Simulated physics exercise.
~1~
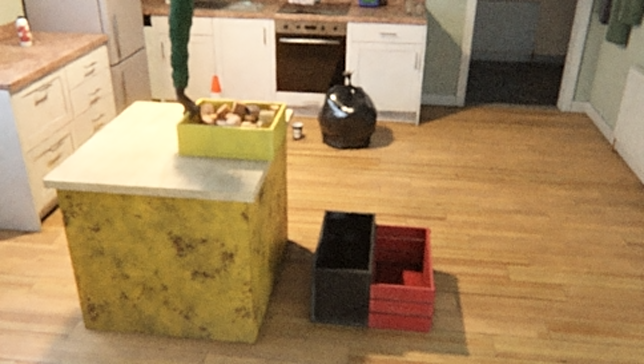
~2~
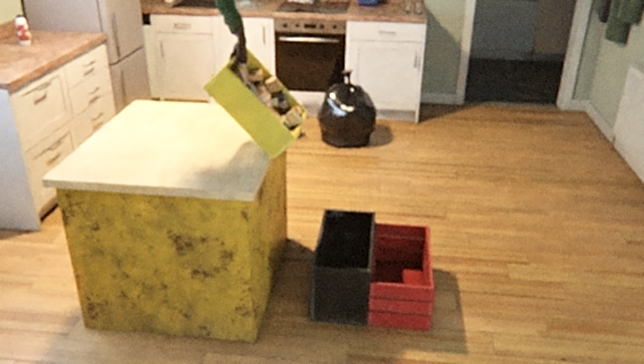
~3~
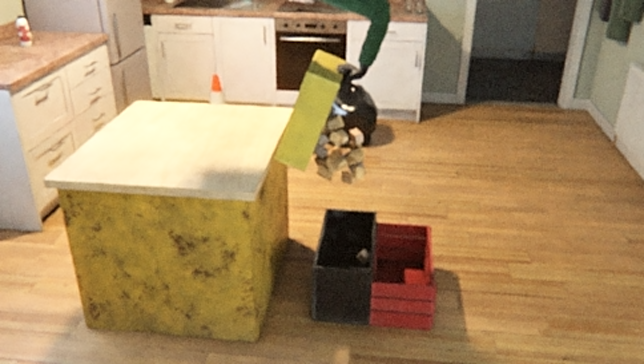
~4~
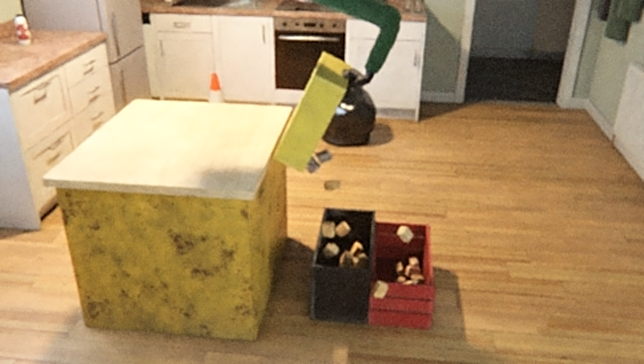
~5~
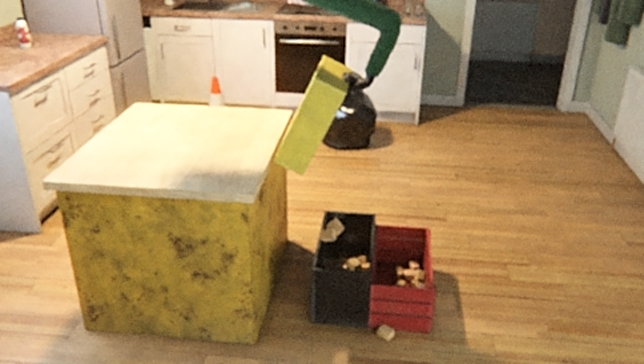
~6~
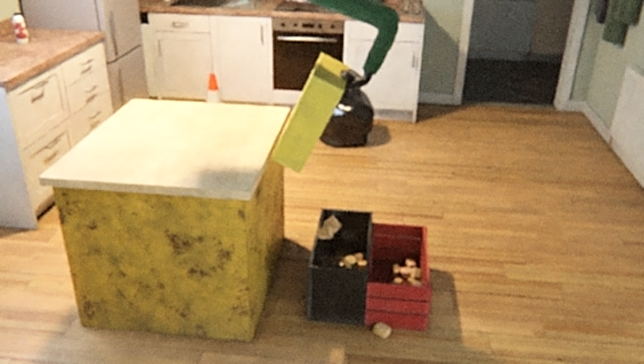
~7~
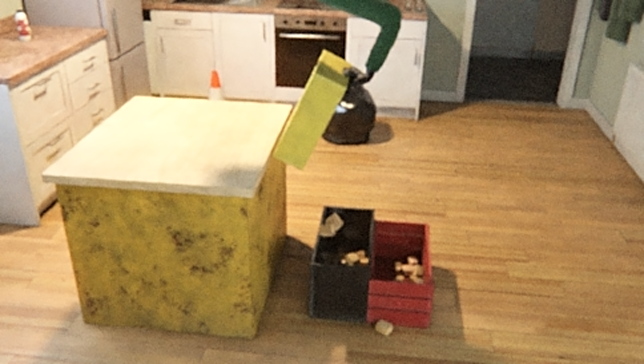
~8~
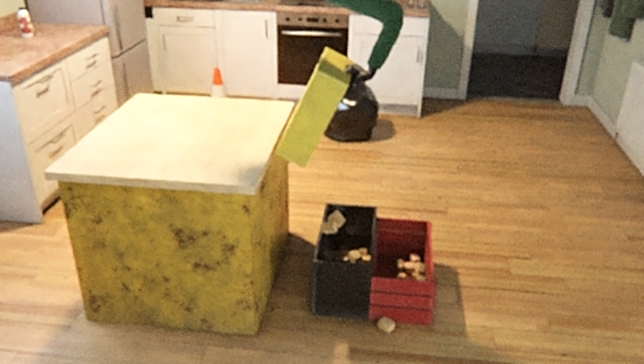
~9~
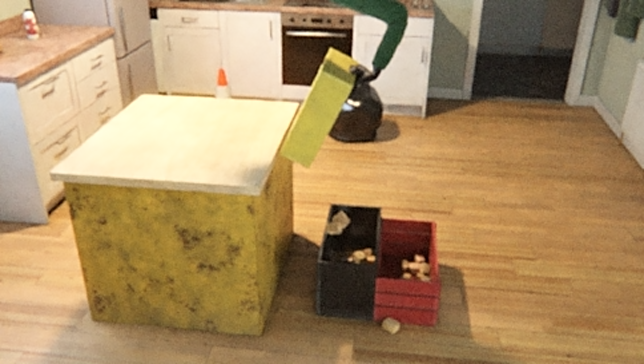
To begin with, a yellow crate full of wooden offcuts rests on a pale-topped yellow bench in a kitchen, with a black tub and a red tub side by side on the floor to the right. A green-sleeved arm lifts the crate's back, swinging it up and over the bench's right edge. As it tips past upright, the blocks slide out in a cluster and tumble downward. They scatter into both tubs, the last few trailing behind. The crate stays tilted, held by the arm, with pieces lying in each tub and one block on the floor beside the red tub.
